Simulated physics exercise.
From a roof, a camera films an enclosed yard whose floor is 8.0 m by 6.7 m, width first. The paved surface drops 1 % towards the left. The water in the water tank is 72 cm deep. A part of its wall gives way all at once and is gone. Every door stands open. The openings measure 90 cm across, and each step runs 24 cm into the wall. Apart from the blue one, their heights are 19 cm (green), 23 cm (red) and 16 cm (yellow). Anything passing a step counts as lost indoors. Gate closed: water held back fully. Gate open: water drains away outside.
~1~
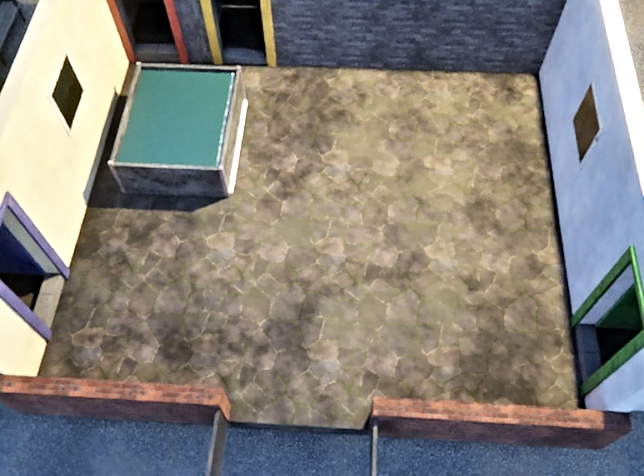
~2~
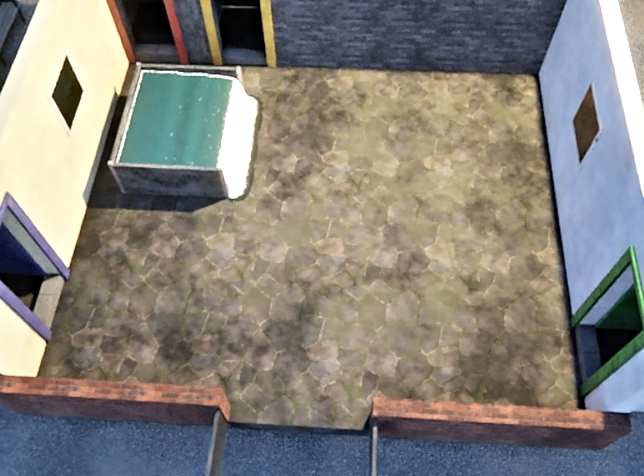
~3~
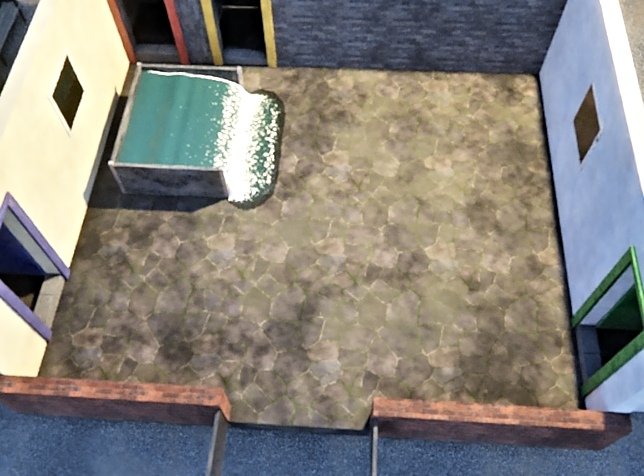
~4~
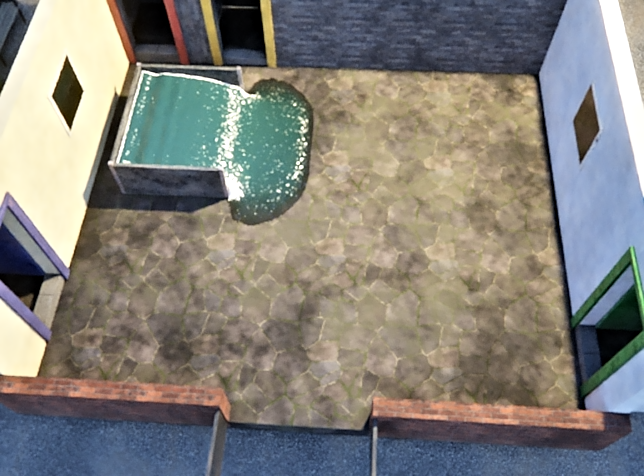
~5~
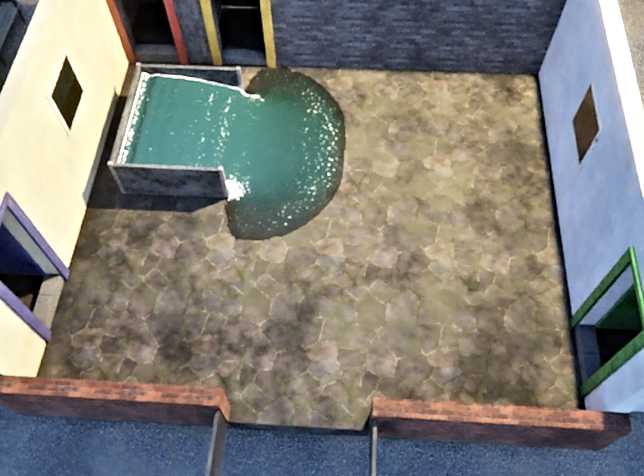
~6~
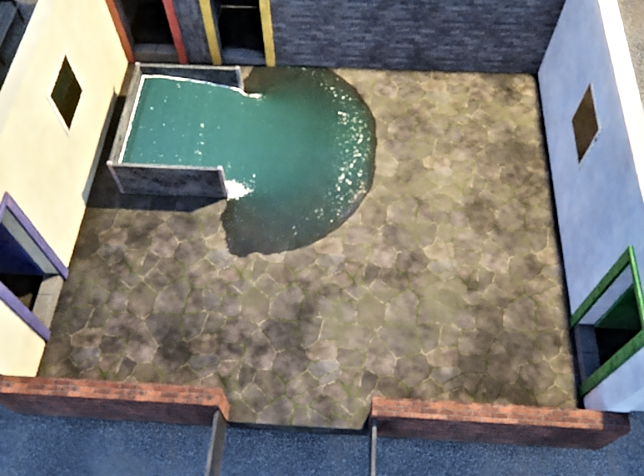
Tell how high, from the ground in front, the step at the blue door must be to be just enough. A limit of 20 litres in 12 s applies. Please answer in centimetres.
It must be about 8.5 cm high.
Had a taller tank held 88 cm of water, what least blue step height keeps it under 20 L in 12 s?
Then a height close to 11.0 cm.
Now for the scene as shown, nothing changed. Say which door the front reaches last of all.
It's the blue door.
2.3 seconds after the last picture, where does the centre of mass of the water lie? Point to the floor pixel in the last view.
Approximately (387, 158).
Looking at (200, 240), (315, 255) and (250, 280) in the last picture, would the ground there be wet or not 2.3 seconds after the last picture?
In the order asked: Untouched, soaked, untouched.
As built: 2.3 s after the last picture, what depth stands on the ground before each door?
Centimetres: Green = 8, blue = 0, red = 0, yellow = 2.
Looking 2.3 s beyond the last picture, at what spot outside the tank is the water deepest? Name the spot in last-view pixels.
(517, 88).
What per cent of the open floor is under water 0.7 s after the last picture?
Wet: Close to 35 %.
Then, 0.7 s after the last picture water covers 35 % of the floor, deepest (26 cm) near (239, 170); it has not reached the blue door.
Then, 2.3 s after the last picture water covers 60 % of the floor, deepest (35 cm) near (517, 88); it has not reached the blue door.
Then, 11.3 s after the last picture water covers 95 % of the floor, deepest (16 cm) near (99, 164); 13 cm at the blue door, 0 litres in over its 20 cm step.
At the blue door as built, the water peaked near 13 cm, 8.7 s after the last picture.
Run again over the same 12 s with other heights there, 36 litres in over 7 cm, 13 litres over 9.5 cm. The limit of 20 litres is kept from about 8.5 cm up.
